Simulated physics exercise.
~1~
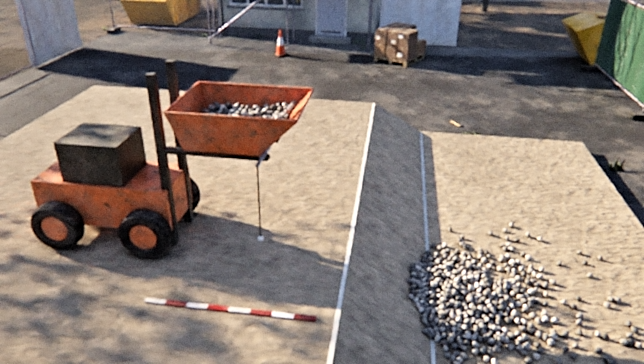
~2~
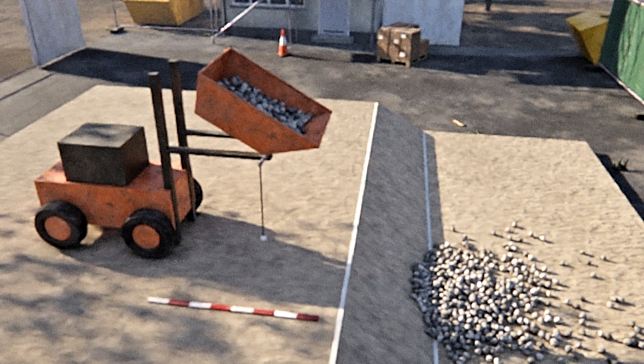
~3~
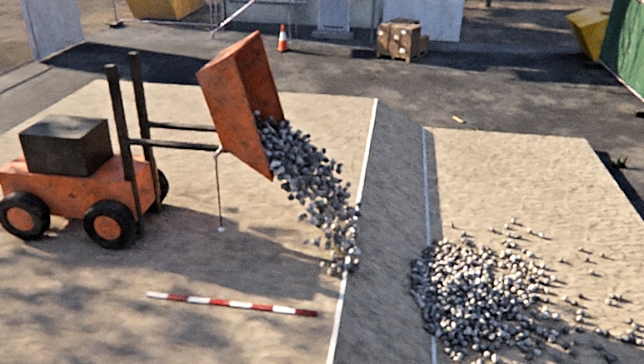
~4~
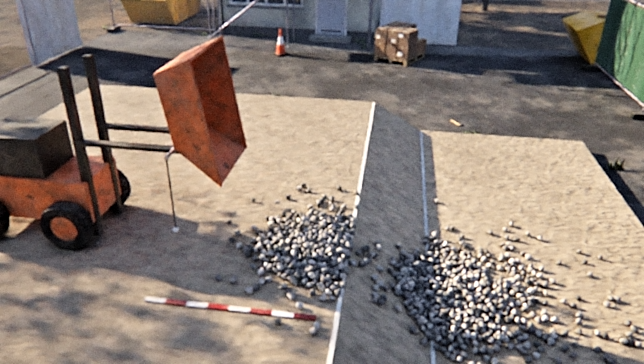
Orange fork truck tipping a skip of grey stones while backing left, the load piling mostly atop the bank, some sliding down.
